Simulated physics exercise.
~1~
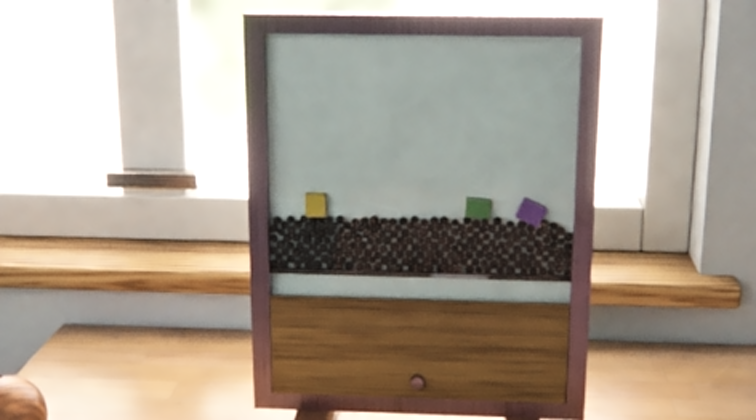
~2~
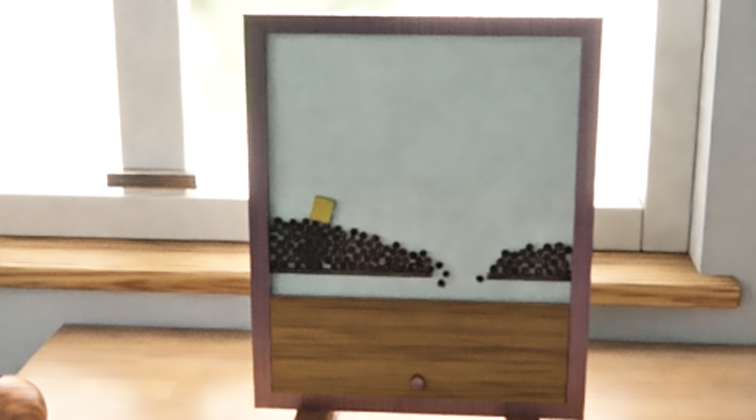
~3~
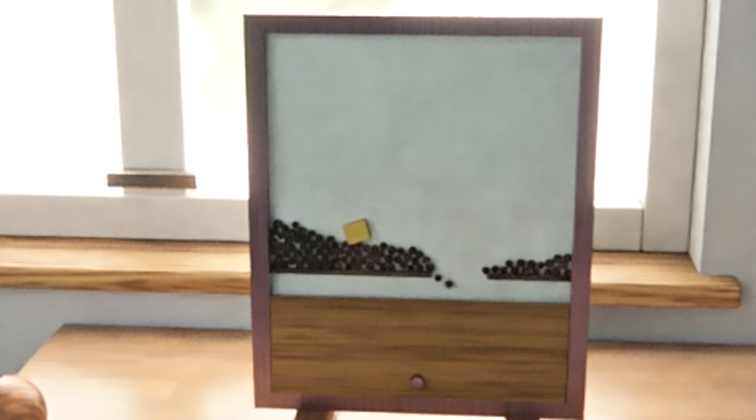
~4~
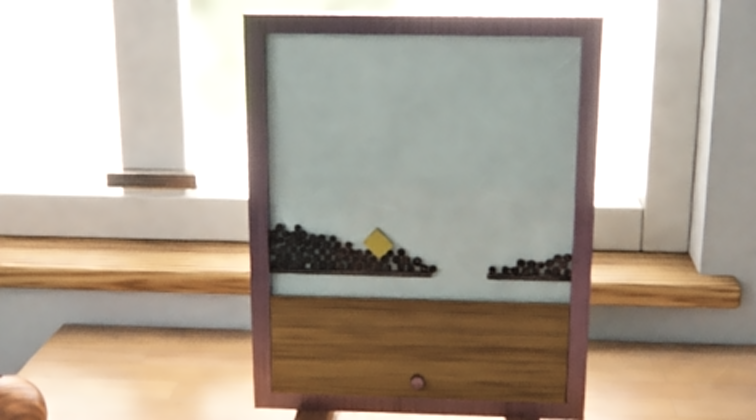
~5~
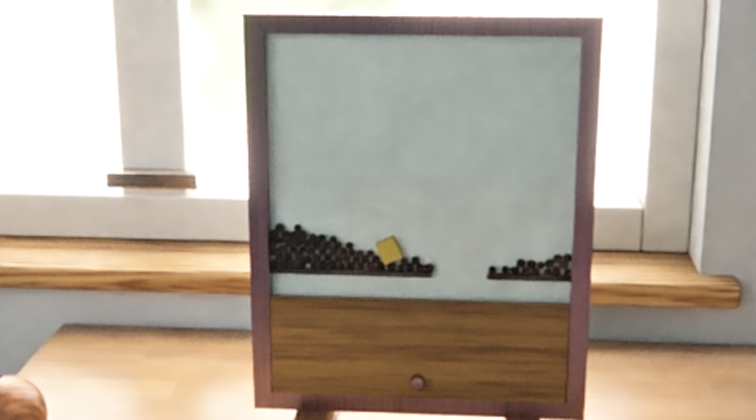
A shallow, dark-framed case stands upright on a wooden surface before a bright window, seen from the front by a still camera. Small black beads fill a level band across it, with a yellow block resting on top at left and a green and a purple block at right, above a closed wooden drawer. A gap opens in the floor right of centre, beads pour through, and the green and purple blocks disappear from view. The yellow block tips and tumbles down the slope to the right. It ends tilted on the left heap, short of the gap, with a smaller heap at right.
